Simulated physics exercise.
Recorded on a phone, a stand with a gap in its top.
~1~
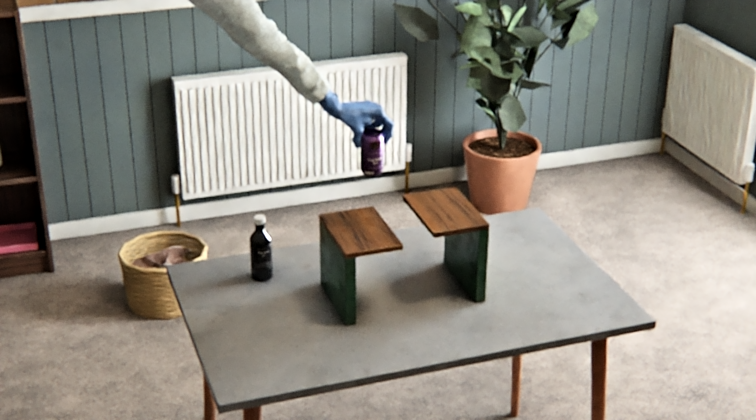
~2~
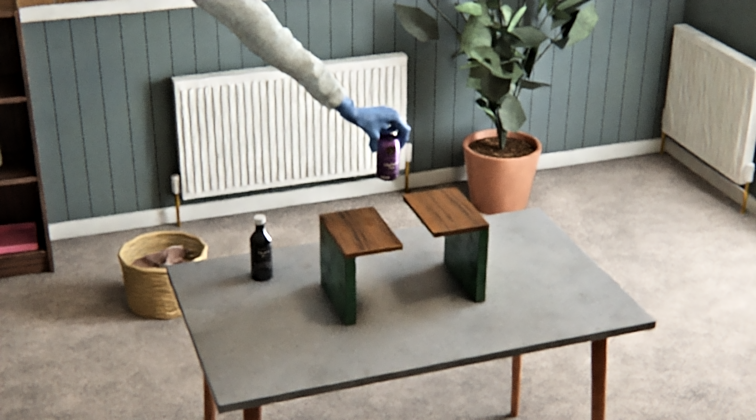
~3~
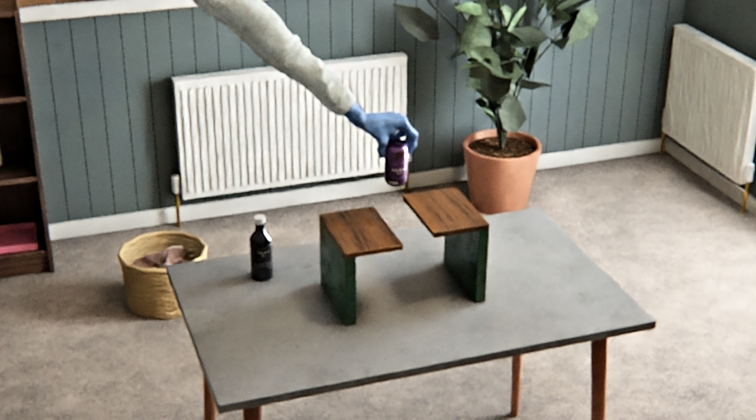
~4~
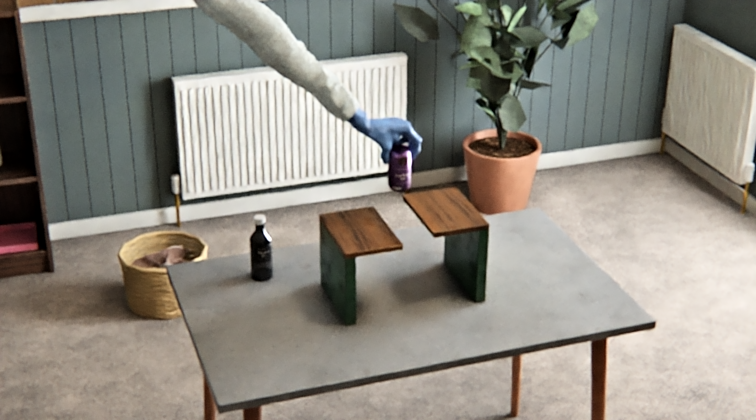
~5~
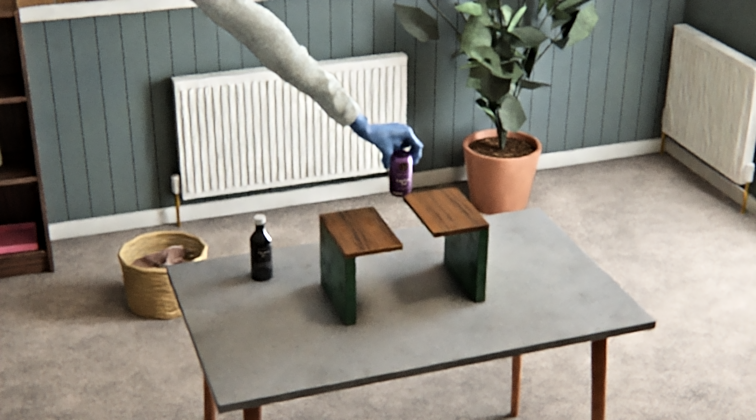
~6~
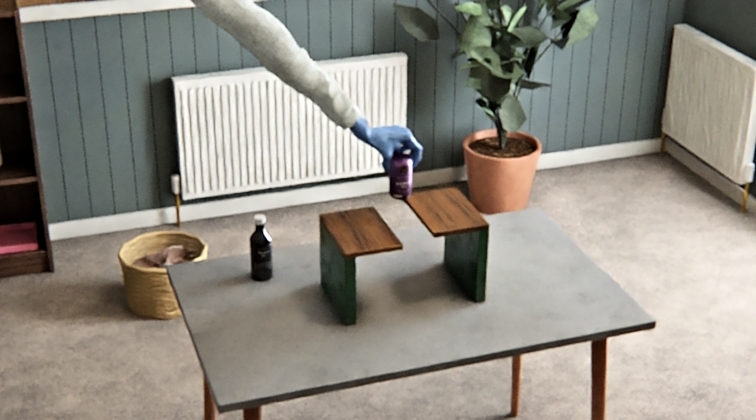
Above a grey table, a gloved hand moves a purple can slightly right, then holds still.
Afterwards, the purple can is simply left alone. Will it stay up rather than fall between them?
It ends up below.
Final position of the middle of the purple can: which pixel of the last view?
The object finishes roughly at pixel (399, 275).
Then, 0.20 s past the last view, purple can displaced about its own width near (400, 193).
Then, 0.30 s past the last view, purple can displaced well along near (399, 242).
Then, 0.40 s past the last view, purple can displaced well along near (399, 265).
Then, 0.60 s past the last view, purple can displaced well along near (399, 273).
Finally, moved from the start, purple can; black bottle still in place. Final places as the last picture's camera would see them, purple can near (399, 275). The can drops through.
